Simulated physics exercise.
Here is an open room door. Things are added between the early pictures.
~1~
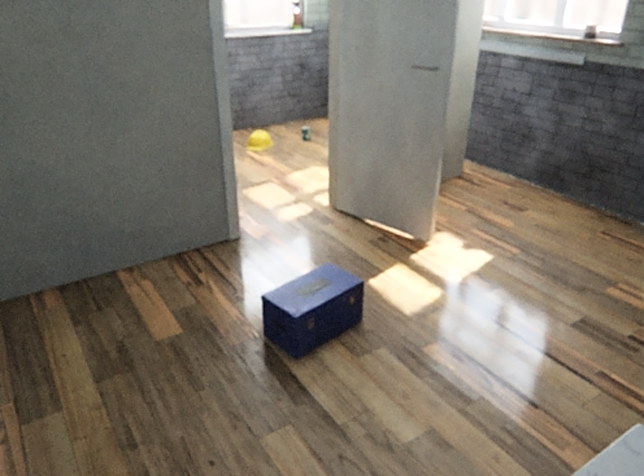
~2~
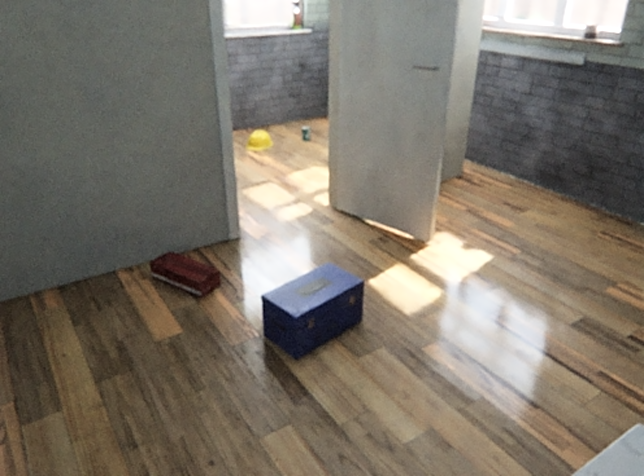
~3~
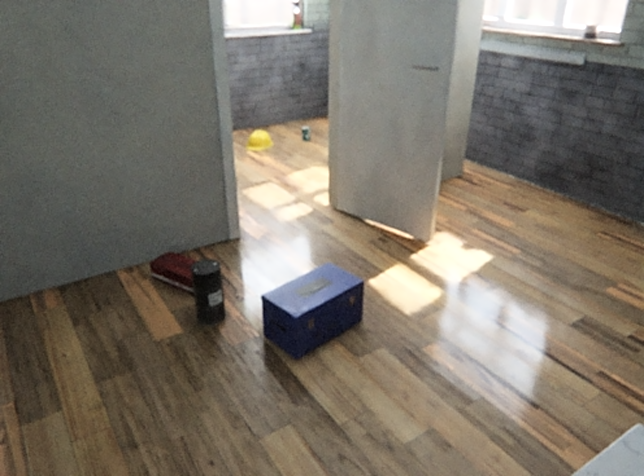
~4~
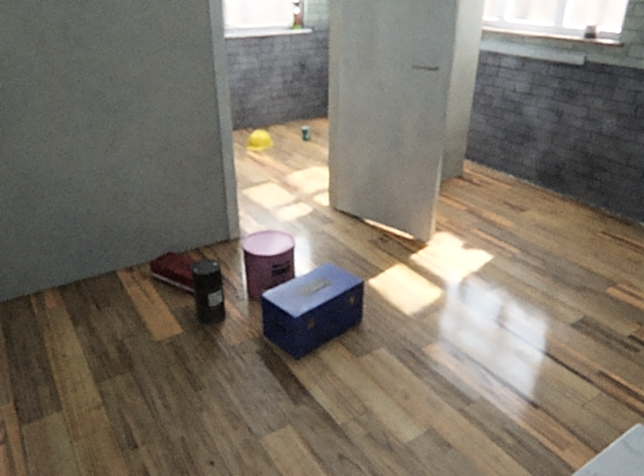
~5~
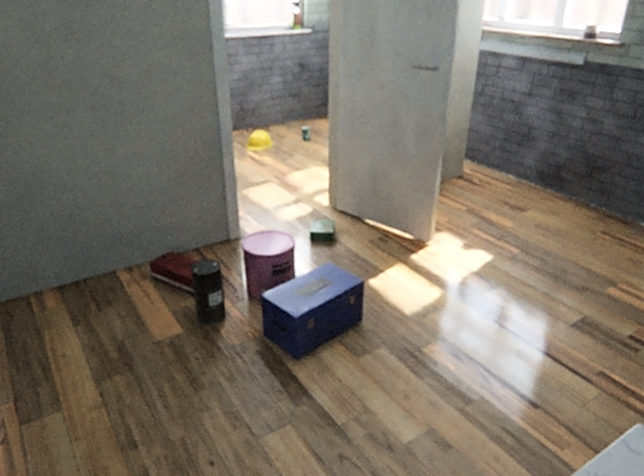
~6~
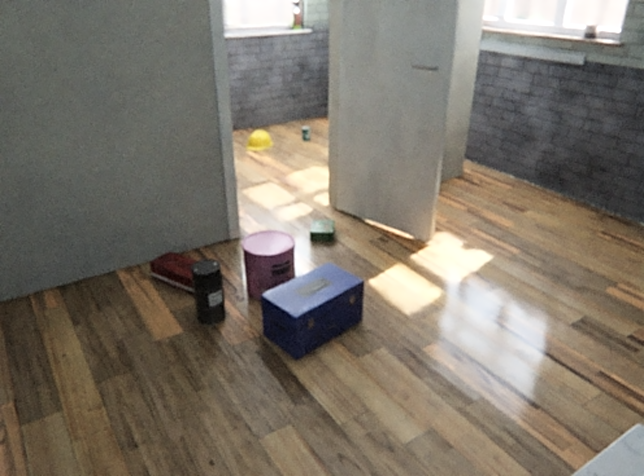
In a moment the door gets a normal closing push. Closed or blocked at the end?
Here the door reaches the frame.
Then, 0.90 s after the last picture, door at 69°.
Then, 1.50 s after the last picture, door at 31°; green packet slid about its own width near (301, 227).
Then, 1.80 s after the last picture, door at 12°; green packet slid about its own width near (286, 221).
At rest, door at 0°; moved from the start, green packet; the other 4 in place. Seen from the same camera at the end, green packet near (277, 215).
